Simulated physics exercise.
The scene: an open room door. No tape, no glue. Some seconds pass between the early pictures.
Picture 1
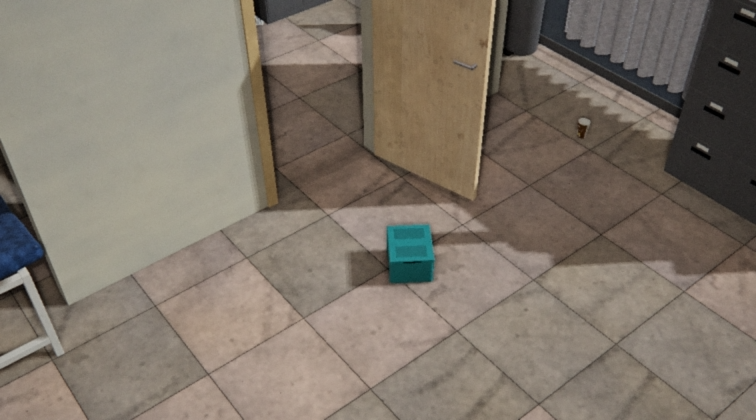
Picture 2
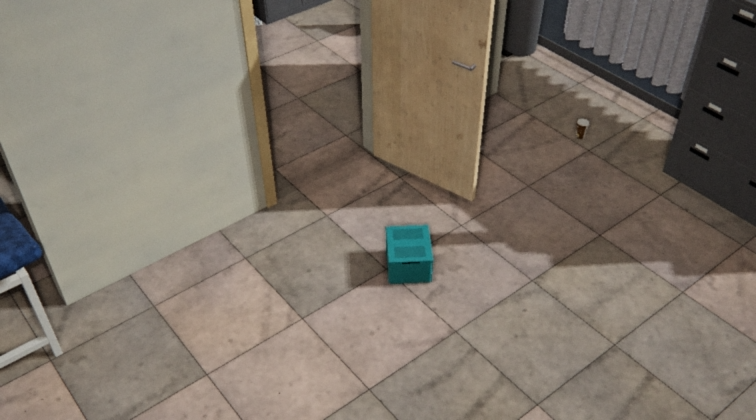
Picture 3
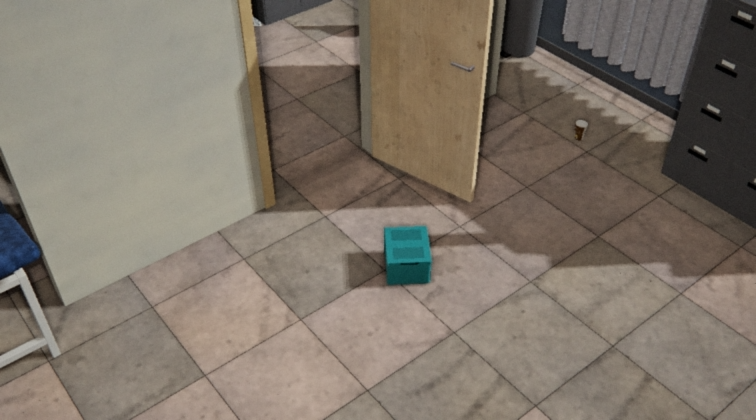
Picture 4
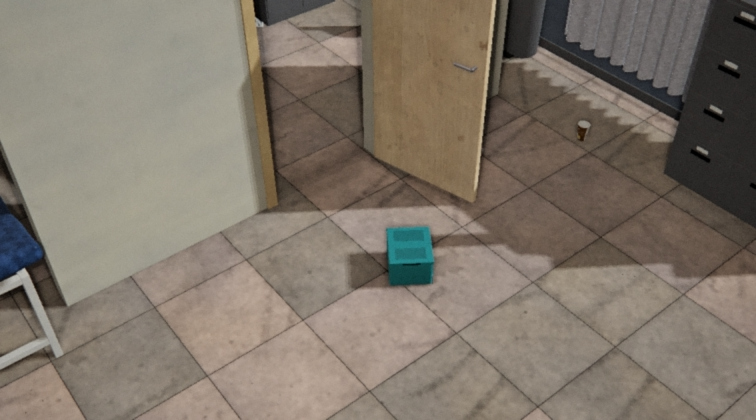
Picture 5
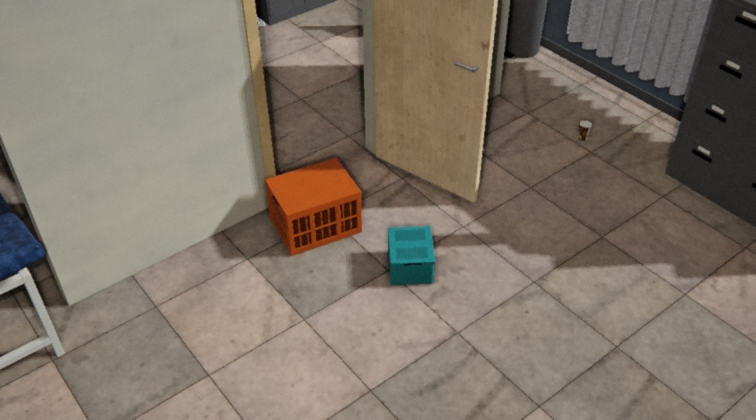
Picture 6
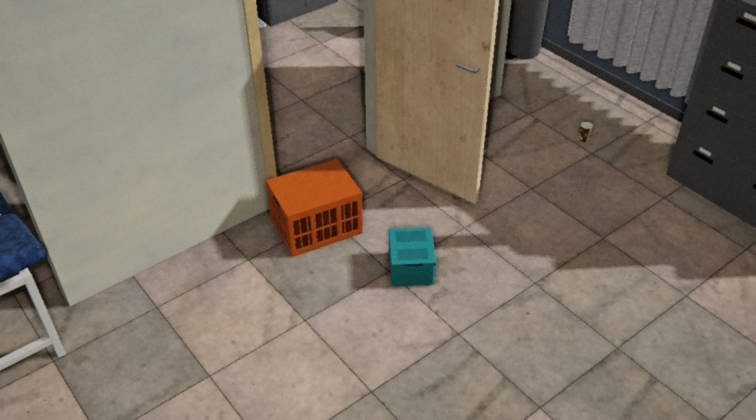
To begin with, a turquoise tote sits on the tiled floor in front of a wide-open wooden door, and nothing appears to move. Then an orange chest appears abruptly to the left of the tote, beside the wall's edge, with nobody seen placing it, while the door and tote stay still.
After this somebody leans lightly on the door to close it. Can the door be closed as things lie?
The door jams.
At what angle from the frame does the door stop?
About 45°.
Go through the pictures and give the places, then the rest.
Door wide open and still; turquoise tote (410, 254), in the first picture.
Door wide open and still; turquoise tote (409, 255), in the second picture.
Door wide open and still; turquoise tote (407, 256), in the third picture.
Door wide open and still; turquoise tote (409, 257), in the fourth picture.
Door wide open and still; turquoise tote (411, 256), in the fifth picture.
Door wide open and still; orange chest (315, 207); turquoise tote (412, 257), in the sixth picture.
Then, 0.80 s later than the last frame, door 83° open.
Then, 1.20 s later than the last frame, door 61° open.
When it is over, door 45° open; both as before. End places, in pixels of the last picture, orange chest near (313, 207).
